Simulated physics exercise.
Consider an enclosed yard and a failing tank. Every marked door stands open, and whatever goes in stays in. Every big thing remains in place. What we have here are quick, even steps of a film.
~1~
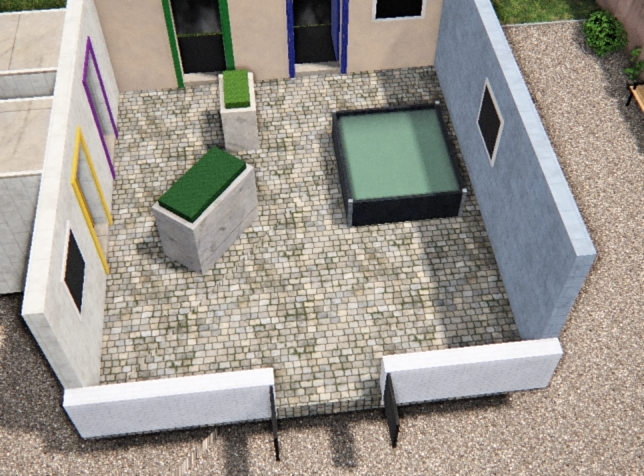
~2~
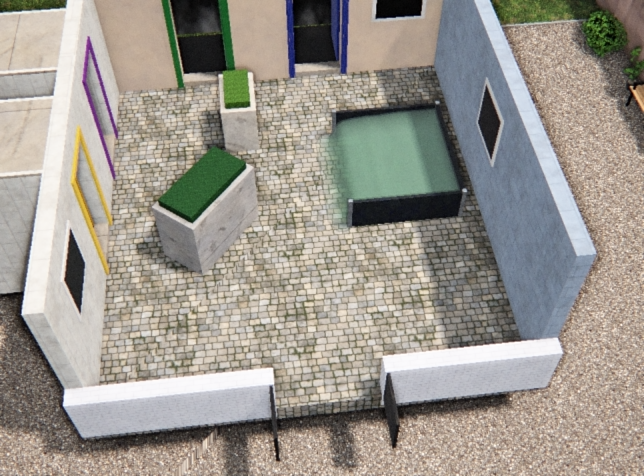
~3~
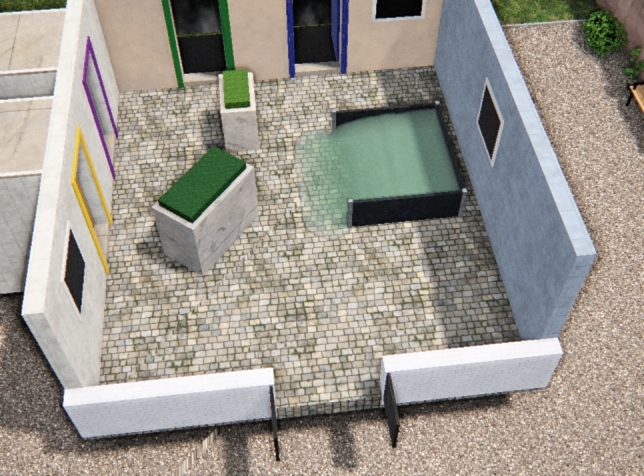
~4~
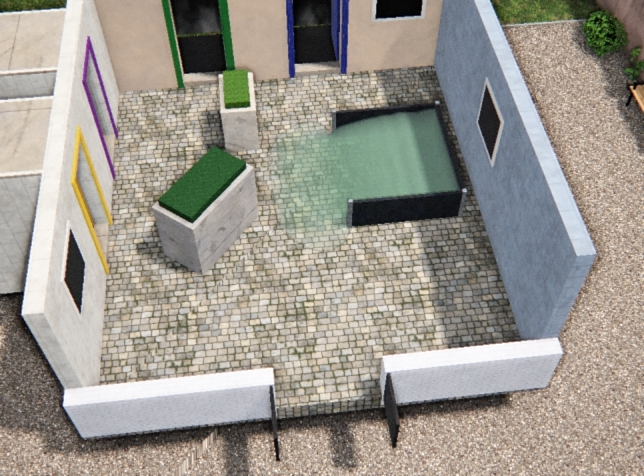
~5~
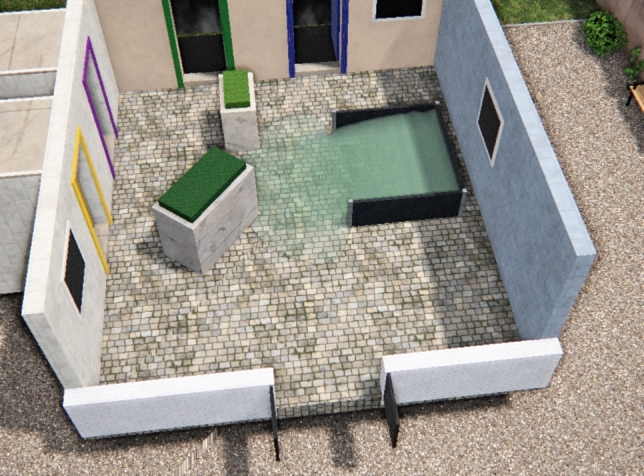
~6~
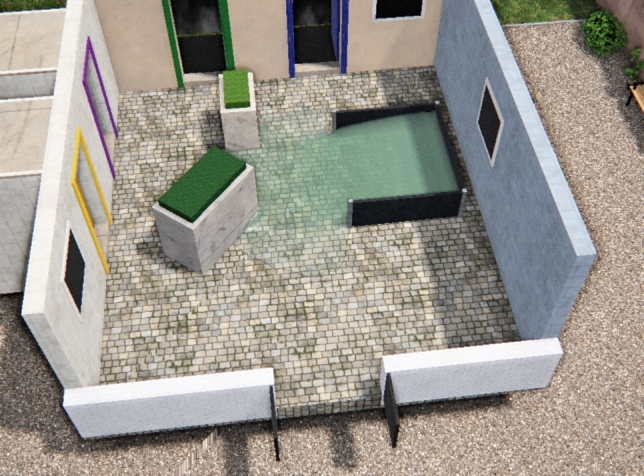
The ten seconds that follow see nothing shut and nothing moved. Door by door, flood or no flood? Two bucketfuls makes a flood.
The green door gets two buckets or less inside. The purple door gets more than two buckets inside. The yellow door gets two buckets or less inside. The blue door gets two buckets or less inside.
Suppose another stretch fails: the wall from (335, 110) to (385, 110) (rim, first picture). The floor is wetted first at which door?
That's the blue-painted one.
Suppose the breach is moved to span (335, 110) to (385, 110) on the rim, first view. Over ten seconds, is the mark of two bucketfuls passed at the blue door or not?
At the blue door, the inflow beats the threshold.
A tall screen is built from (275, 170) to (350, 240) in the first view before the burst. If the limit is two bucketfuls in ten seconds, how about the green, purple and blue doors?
Taking them in turn, the green door comes in under, the purple door comes in under, the blue door comes in over.
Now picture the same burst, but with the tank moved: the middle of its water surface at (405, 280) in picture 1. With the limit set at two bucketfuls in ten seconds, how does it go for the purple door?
The purple door falls short.
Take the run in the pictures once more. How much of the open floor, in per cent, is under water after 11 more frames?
Near 40 in a hundred.
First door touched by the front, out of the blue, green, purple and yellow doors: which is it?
If you ask me, it's the one in purple.
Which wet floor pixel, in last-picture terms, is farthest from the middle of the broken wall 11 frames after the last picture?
Roughly at (113, 376).
A moment on, water covers 25 % of the floor; the green door not reached, the purple door not reached, the yellow door not reached, the blue door not reached.
Next, water covers 40 % of the floor; the green door wet at the sill, nothing in, the purple door over two buckets in, the yellow door wet at the sill, nothing in, the blue door wet at the sill, nothing in.
Then, water covers 60 % of the floor; the green door wet at the sill, nothing in, the purple door far over two buckets in, the yellow door wet at the sill, nothing in, the blue door wet at the sill, nothing in.
Later, water covers 75 % of the floor; the green door under two buckets in, the purple door far over two buckets in, the yellow door wet at the sill, nothing in, the blue door wet at the sill, nothing in.
In the end, water covers 95 % of the floor; the green door under two buckets in, the purple door far over two buckets in, the yellow door under two buckets in, the blue door wet at the sill, nothing in.
